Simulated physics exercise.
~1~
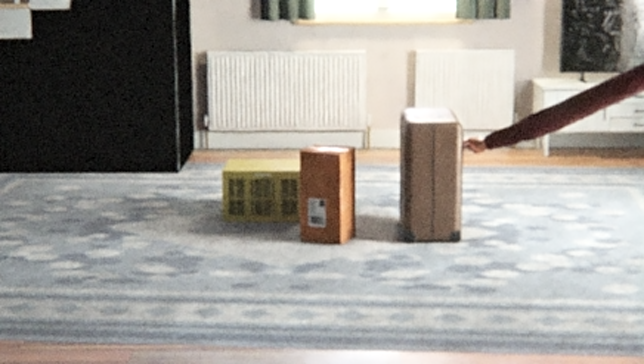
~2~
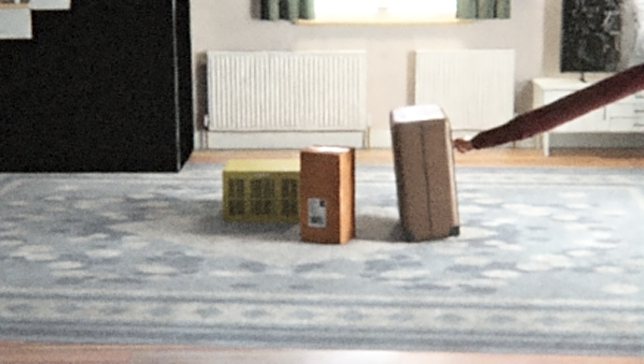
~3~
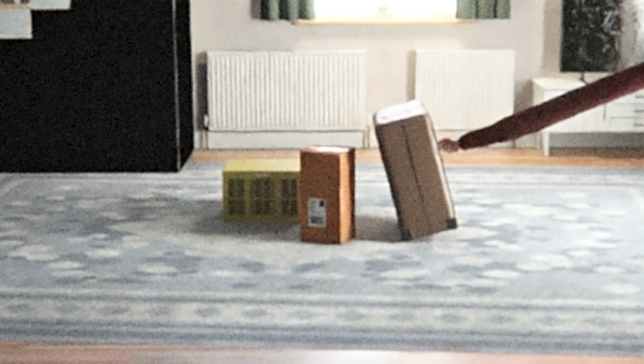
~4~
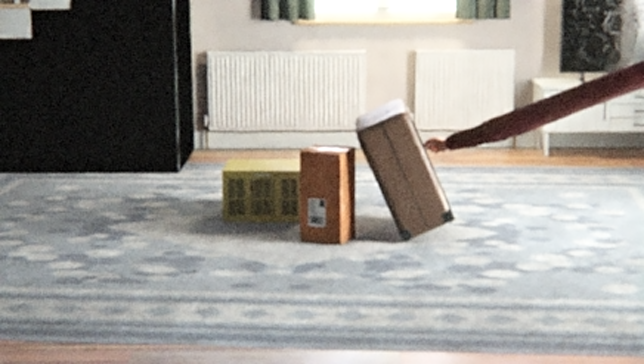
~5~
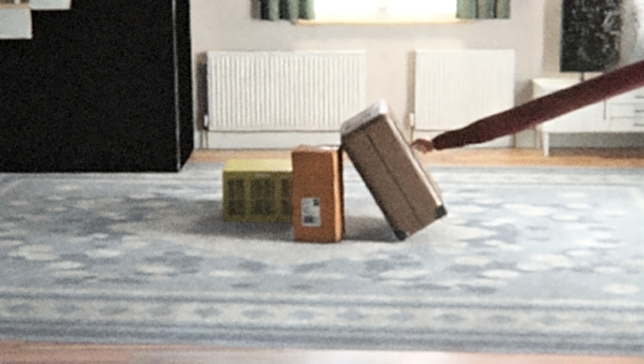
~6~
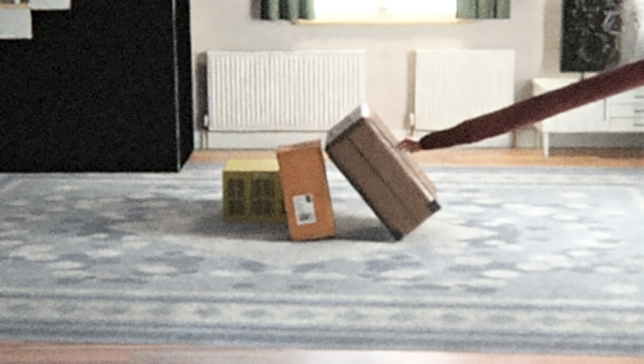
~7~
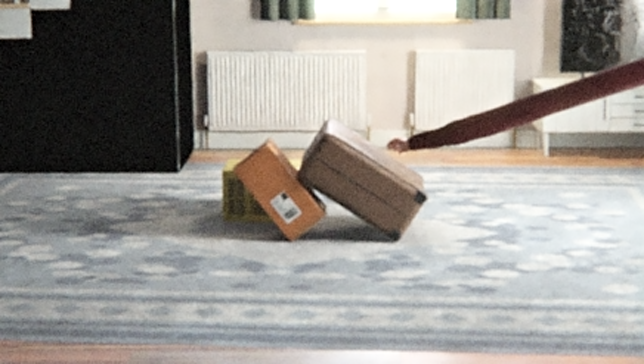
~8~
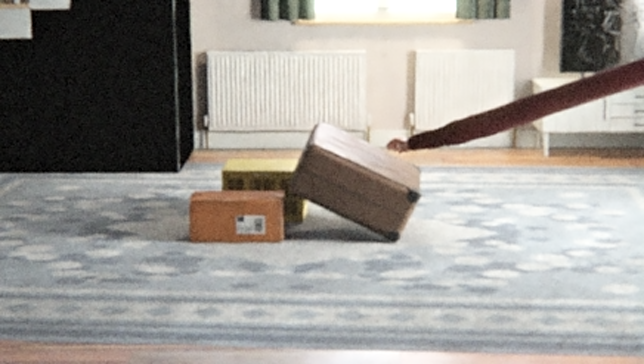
On a patterned rug indoors, a hand tips a brown case leftward into an orange box, which topples onto its side.
